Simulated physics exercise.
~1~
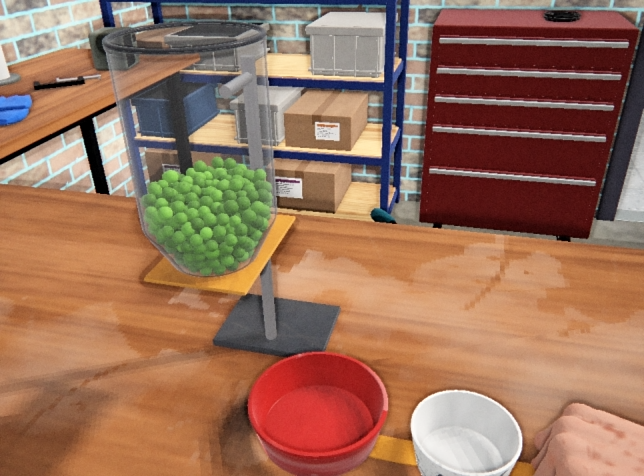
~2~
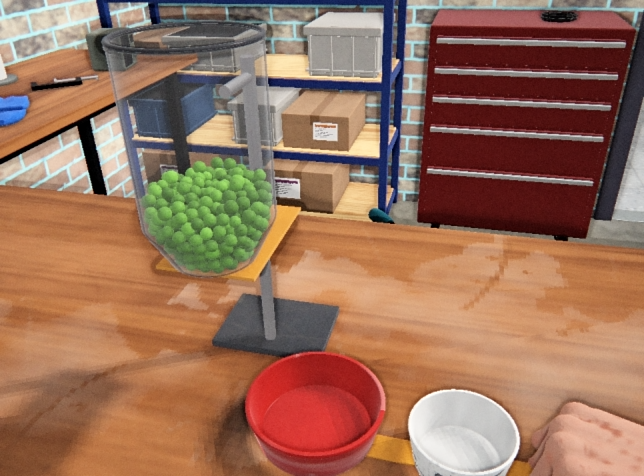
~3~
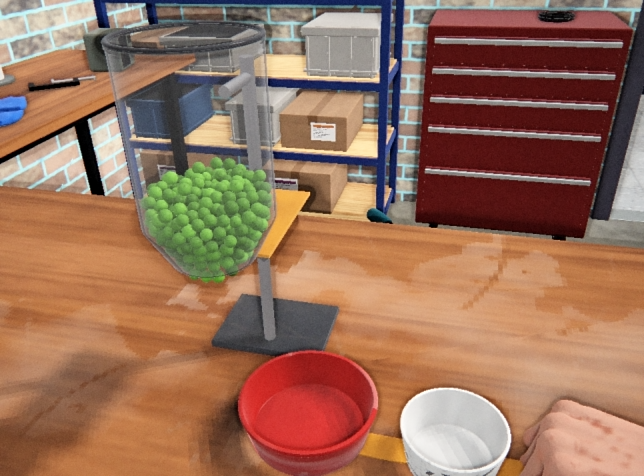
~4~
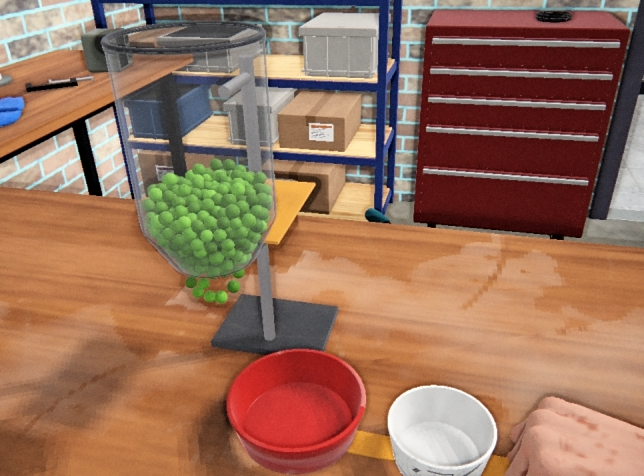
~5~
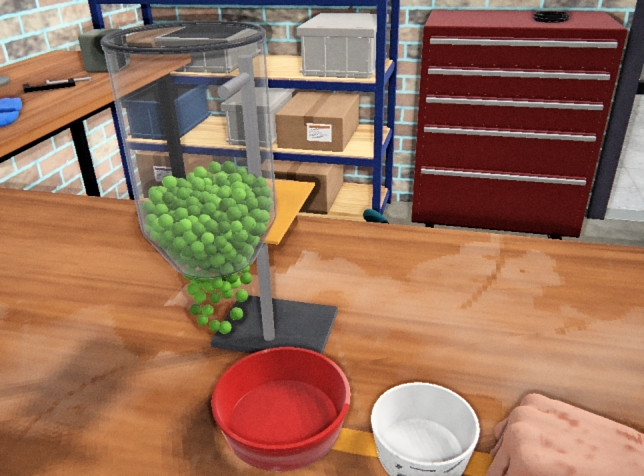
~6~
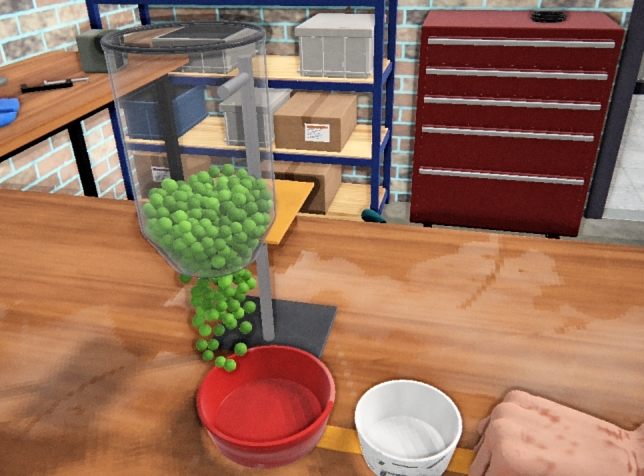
A clear hopper of green peas stands on a dark-based post on a wooden workbench, seen from slightly above in a brick-walled workshop with loaded shelves and a red drawer cabinet behind. In front sit a red dish and, to its right, a white one, joined by a yellow strip beside a hand. The orange plate beneath the hopper slides right, peas pour out downward, and the hand and dishes move left.
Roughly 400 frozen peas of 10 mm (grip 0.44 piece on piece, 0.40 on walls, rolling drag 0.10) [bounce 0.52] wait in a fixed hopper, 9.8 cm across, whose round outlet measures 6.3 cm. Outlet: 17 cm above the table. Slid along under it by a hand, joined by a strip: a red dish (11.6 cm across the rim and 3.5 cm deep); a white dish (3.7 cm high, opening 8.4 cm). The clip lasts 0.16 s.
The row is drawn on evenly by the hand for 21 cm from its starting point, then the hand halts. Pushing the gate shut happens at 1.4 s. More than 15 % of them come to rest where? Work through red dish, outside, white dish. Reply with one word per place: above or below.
Red dish: Above, outside: Above, white dish: Above.
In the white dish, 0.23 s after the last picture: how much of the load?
Amount so far: Close to 0 per cent.
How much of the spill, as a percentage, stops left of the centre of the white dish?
I'd say close to 80 per cent of the spill.
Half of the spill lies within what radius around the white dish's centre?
Roughly 12 centimetres.
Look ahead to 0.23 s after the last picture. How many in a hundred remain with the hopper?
About 15 %.
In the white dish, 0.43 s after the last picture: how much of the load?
By then it is around 35 per cent.
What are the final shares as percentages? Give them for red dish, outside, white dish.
Final split - red dish: 45%, outside: 20%, white dish: 35%.
Then, 0.23 s after the last picture, hopper 15 %, outside 10 %, red dish 45 %, in the air 30 %; middle of all pieces on or above the table near (204, 343).
Then, 0.43 s after the last picture, white dish 35 %, outside 20 %, red dish 40 %; middle of all pieces on or above the table near (169, 389).
Then, 0.60 s after the last picture, white dish 35 %, outside 20 %, red dish 40 %; middle of all pieces on or above the table near (167, 390).
Then, 0.78 s after the last picture, white dish 35 %, outside 20 %, red dish 40 %; middle of all pieces on or above the table near (165, 389).
In the end, hopper 0 %, white dish 35 %, outside 20 %, red dish 45 %.
